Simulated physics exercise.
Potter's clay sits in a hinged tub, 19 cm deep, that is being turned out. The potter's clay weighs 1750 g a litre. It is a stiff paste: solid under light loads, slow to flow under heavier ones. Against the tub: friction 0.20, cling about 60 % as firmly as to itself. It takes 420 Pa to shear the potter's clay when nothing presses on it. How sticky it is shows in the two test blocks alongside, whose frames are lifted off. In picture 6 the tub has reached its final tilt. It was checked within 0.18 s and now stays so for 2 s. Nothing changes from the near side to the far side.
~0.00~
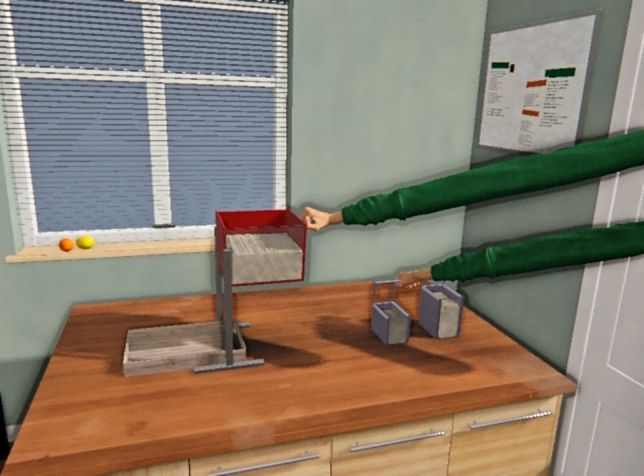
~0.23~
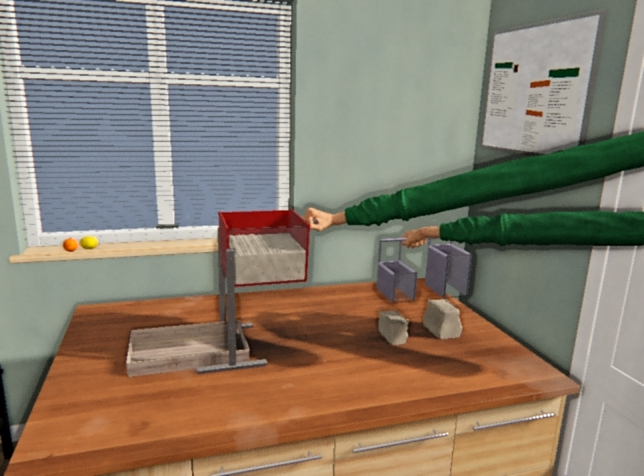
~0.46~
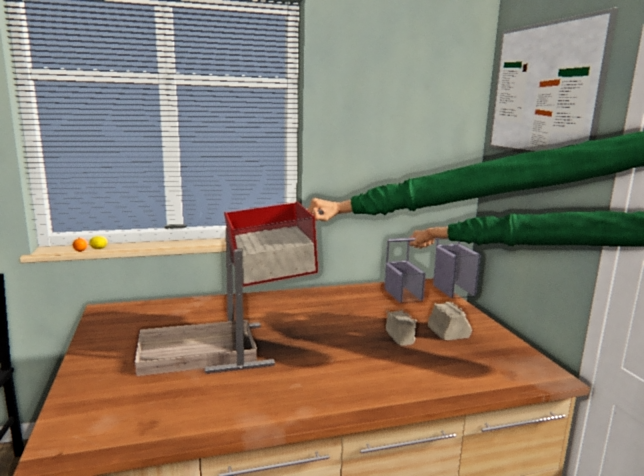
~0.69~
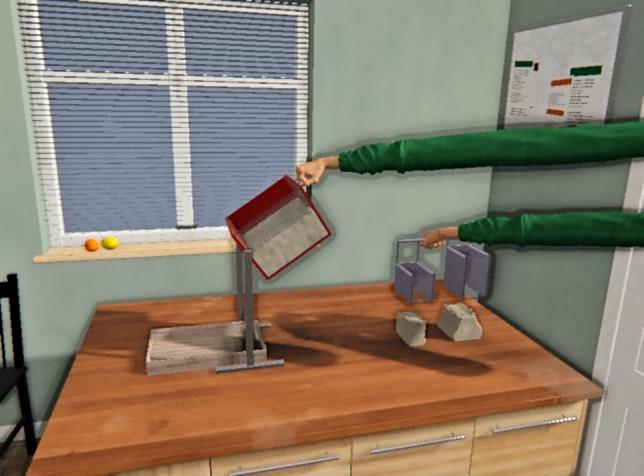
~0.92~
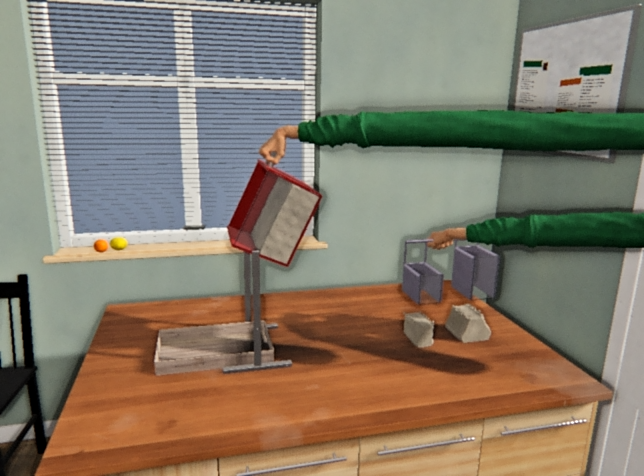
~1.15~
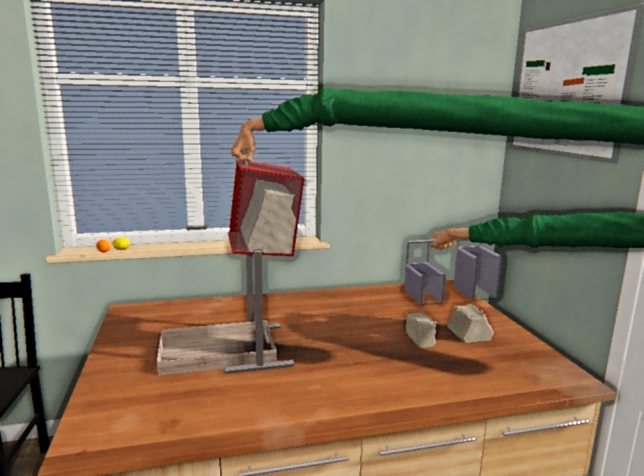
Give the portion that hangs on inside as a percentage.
It comes to some 67 %.
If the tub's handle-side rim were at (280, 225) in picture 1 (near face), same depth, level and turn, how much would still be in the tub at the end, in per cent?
In that case some 100 per cent.
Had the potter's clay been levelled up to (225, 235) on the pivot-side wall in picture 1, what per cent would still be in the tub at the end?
In that case some 45 per cent.
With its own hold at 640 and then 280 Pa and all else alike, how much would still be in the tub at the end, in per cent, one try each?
In turn about 100 %, 65 %.
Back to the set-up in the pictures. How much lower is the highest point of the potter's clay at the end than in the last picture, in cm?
Some 10 cm.
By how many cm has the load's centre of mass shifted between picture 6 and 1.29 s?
Some 4 cm.
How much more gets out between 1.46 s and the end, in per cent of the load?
Near 18 %.
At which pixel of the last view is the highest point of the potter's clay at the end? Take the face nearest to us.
At about (289, 220).
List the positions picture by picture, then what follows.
In the first frame, handle-side rim at (304, 225), tilt 0 degrees; top of the potter's clay at (265, 253); blocks stand 9.2 cm, 14 cm (left to right).
In the second frame, handle-side rim at (307, 226), tilt 0 degrees; top of the potter's clay at (268, 253); blocks stand 9.1 cm, 12 cm (left to right).
In the third frame, handle-side rim at (312, 217), tilt 7 degrees; top of the potter's clay at (310, 244); blocks stand 9.1 cm, 11 cm (left to right).
In the fourth frame, handle-side rim at (299, 187), tilt 34 degrees; top of the potter's clay at (311, 212); blocks stand 9.1 cm, 11 cm (left to right).
In the fifth frame, handle-side rim at (268, 171), tilt 64 degrees; top of the potter's clay at (292, 187); blocks stand 9.1 cm, 11 cm (left to right).
In the sixth frame, handle-side rim at (242, 171), tilt 82 degrees; top of the potter's clay at (268, 192); blocks stand 9.1 cm, 11 cm (left to right).
After 1.29 s, the tub is at 82 degrees and holds 98 %.
After 1.46 s, the tub is at 82 degrees and holds 85 %.
After 1.63 s, the tub is at 82 degrees and holds 78 %.
After 1.80 s, the tub is at 82 degrees and holds 72 %.
After 3.15 s, at the end, the tub is at 82 degrees and holds 67 %.
